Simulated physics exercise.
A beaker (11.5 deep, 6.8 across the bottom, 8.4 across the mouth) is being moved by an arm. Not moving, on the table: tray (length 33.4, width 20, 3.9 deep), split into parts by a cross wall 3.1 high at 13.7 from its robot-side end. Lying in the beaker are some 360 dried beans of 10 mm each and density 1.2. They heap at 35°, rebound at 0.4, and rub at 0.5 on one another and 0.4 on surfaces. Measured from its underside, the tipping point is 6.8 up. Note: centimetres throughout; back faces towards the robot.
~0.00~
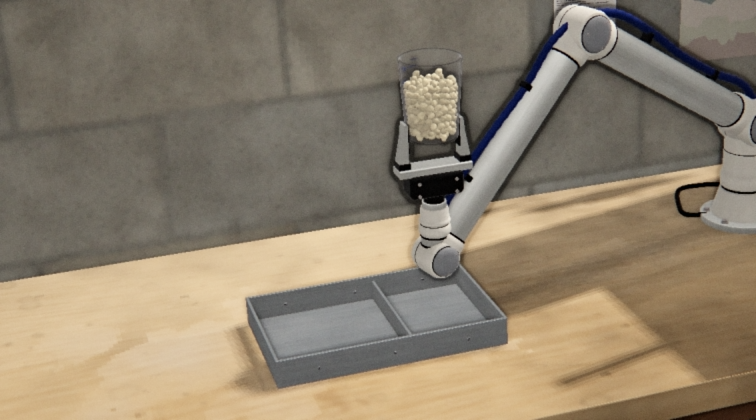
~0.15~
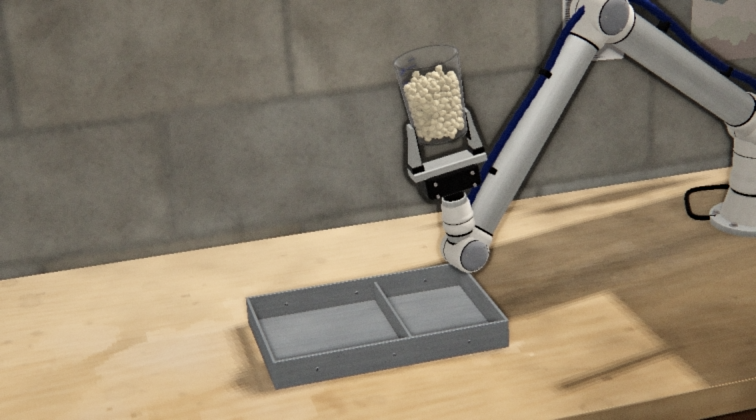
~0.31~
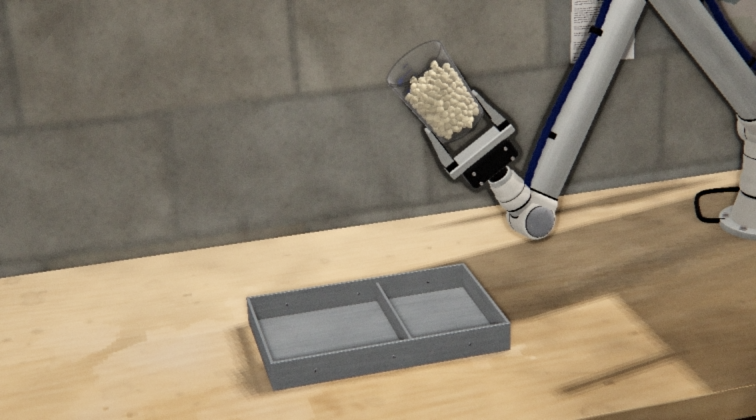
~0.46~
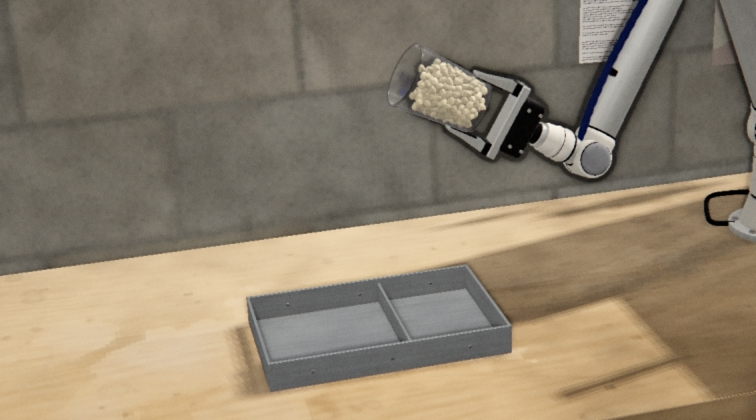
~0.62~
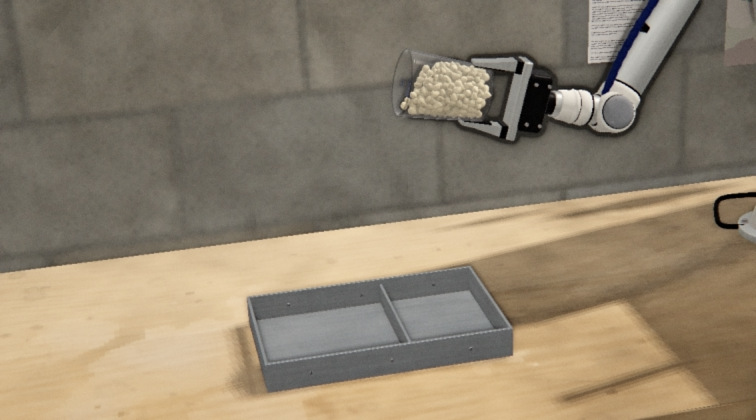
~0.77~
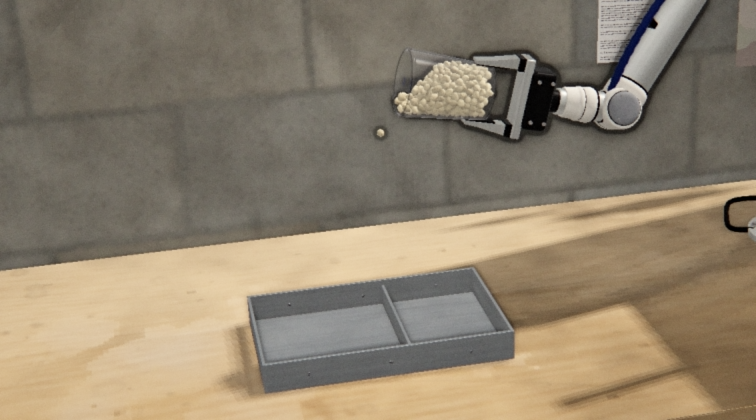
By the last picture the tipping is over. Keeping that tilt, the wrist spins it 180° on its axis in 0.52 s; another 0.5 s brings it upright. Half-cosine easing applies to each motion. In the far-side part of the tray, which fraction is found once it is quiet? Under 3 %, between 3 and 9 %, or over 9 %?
Between 3 and 9 %.
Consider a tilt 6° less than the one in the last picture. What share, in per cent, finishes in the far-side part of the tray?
I'd say close to 0 in a hundred.
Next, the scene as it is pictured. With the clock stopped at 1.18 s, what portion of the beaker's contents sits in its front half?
Looks like around 55 per cent is in the front half.
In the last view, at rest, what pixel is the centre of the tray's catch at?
Centre point: Close to (334, 340).
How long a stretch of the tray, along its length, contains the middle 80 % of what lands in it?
About 14 cm.
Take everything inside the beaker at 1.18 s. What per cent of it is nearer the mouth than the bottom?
Something near 40 in a hundred.
After 1.18 s, tipped 77°, highest piece 39 above the table; 356 in the beaker, 3 in the far-side part, 3 in flight or on a rim.
After 1.59 s, tipped 28°, highest piece 39 above the table; 340 in the beaker, 18 in the far-side part, 4 in flight or on a rim.
After 1.99 s, upright, highest piece 41 above the table; 340 in the beaker, 22 in the far-side part.
After 2.69 s, upright, highest piece 41 above the table; 340 in the beaker, 22 in the far-side part.
At rest, 340 in the beaker, 22 in the far-side part. That is 6 % in the far-side part of the tray.
